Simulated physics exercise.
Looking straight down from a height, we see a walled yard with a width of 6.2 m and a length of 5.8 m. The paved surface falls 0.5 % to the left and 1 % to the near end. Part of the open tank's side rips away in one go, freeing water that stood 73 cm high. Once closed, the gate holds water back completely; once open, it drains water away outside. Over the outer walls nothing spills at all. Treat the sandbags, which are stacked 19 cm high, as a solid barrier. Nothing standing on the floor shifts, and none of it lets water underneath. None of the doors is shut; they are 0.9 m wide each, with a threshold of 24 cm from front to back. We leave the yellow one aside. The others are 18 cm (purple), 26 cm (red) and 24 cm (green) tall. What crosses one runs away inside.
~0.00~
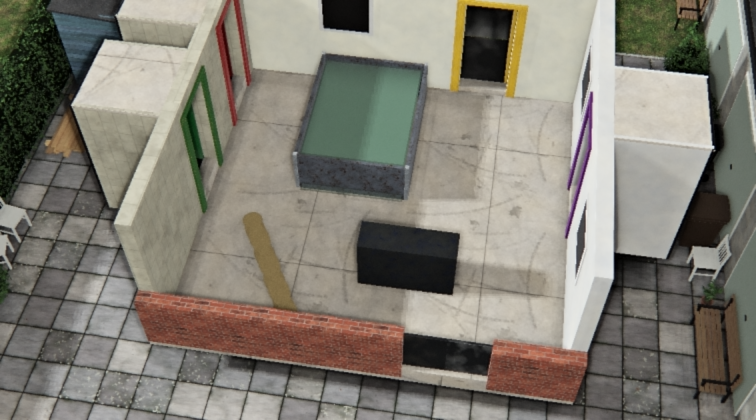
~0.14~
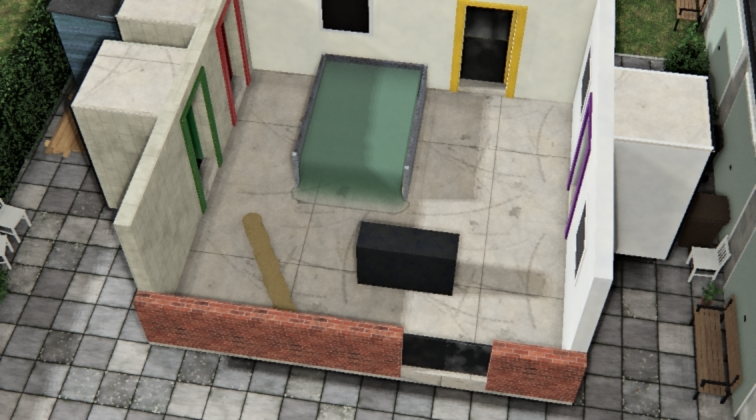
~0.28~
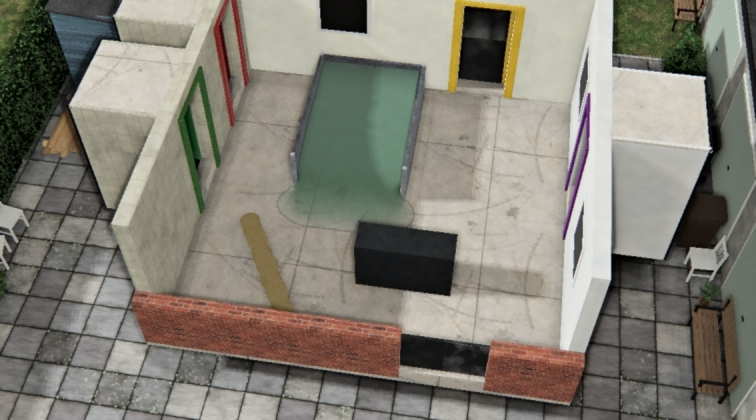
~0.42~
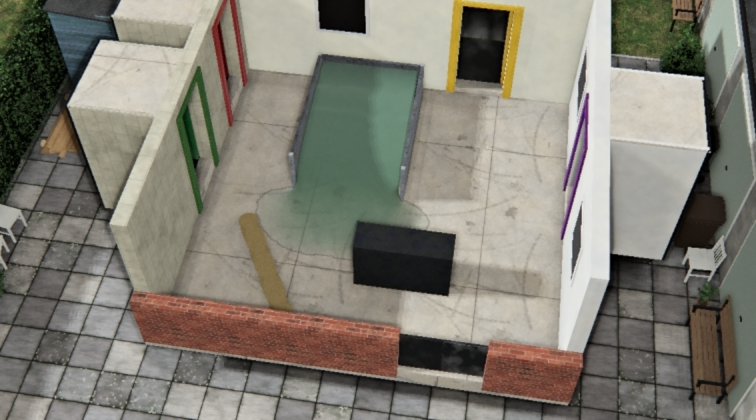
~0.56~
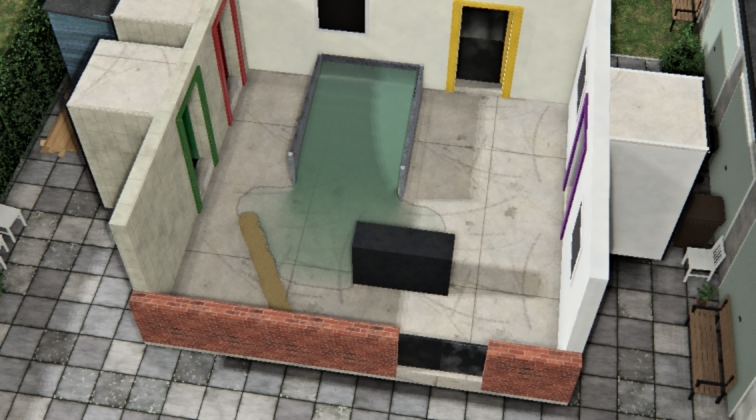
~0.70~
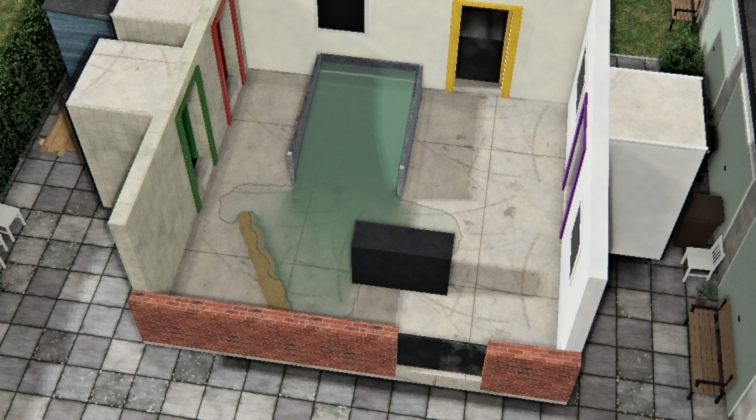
Walled yard seen from above, the near side of an open tank giving way and greenish water spreading across the paved floor past a black block.
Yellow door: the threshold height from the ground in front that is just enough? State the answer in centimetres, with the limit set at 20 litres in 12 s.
12 cm.
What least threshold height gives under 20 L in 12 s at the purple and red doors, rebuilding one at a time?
Close to 11.5 cm (purple) and close to 12.0 cm (red).
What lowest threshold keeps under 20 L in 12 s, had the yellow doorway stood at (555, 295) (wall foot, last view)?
It needs about 22 cm.
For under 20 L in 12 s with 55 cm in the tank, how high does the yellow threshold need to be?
Roughly 8.0 centimetres would do it.
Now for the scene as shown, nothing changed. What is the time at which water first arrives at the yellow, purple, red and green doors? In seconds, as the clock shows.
Yellow 4.5 s, purple 2.0 s, red 3.8 s, green 1.1 s.
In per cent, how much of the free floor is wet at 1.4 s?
Approximately 30 %.
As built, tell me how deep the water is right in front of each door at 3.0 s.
Depths in cm: Yellow 0, purple 15, red 0, green 7.
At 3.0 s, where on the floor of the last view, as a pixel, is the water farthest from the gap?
The farthest wet point is roughly at (551, 377) in the last view.
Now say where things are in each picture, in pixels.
Still water, 73 cm deep, in the open tank at (363, 111); the yellow door at (487, 54) is dry, in the first picture.
The gap is at (351, 180), the front 0.3 m out at (303, 199); the back of the open tank holds 73 cm, in the second picture.
The gap is at (349, 183), the front 0.8 m out at (305, 222); the back of the open tank holds 73 cm, in the third picture.
The front is at (300, 248), 1.3 m from the gap at (348, 184); 3.0 m2 of floor is wet, 73 cm left at the back, in the fourth picture.
Water pours out at (347, 184) and has run 1.9 m, to (296, 278); about 10 cm deep outside, 68 cm at the back, in the fifth picture.
The front is at (291, 310), 2.5 m from the gap at (347, 184); 5.5 m2 of floor is wet, 61 cm left at the back; 3.0 m in a straight line remain to the yellow door at (482, 54), in the sixth picture.
After 1.4 s water covers 30 % of the floor, deepest (55 cm) near (306, 342); it has not reached the yellow door.
After 3.0 s water covers 65 % of the floor, deepest (42 cm) near (171, 323); it has not reached the yellow door.
After 12.0 s water covers 95 % of the floor, deepest (16 cm) near (238, 333); 9 cm at the yellow door, 42 litres in over its 10 cm threshold.
At the yellow door as built, the water arrived by 4.3 s and peaked near 17 cm at 8.0 s.
With a threshold of 10 cm, 43 litres would have come in within the 12 s; with 13.5 cm, 9 litres. So under 20 litres takes about 12 cm.
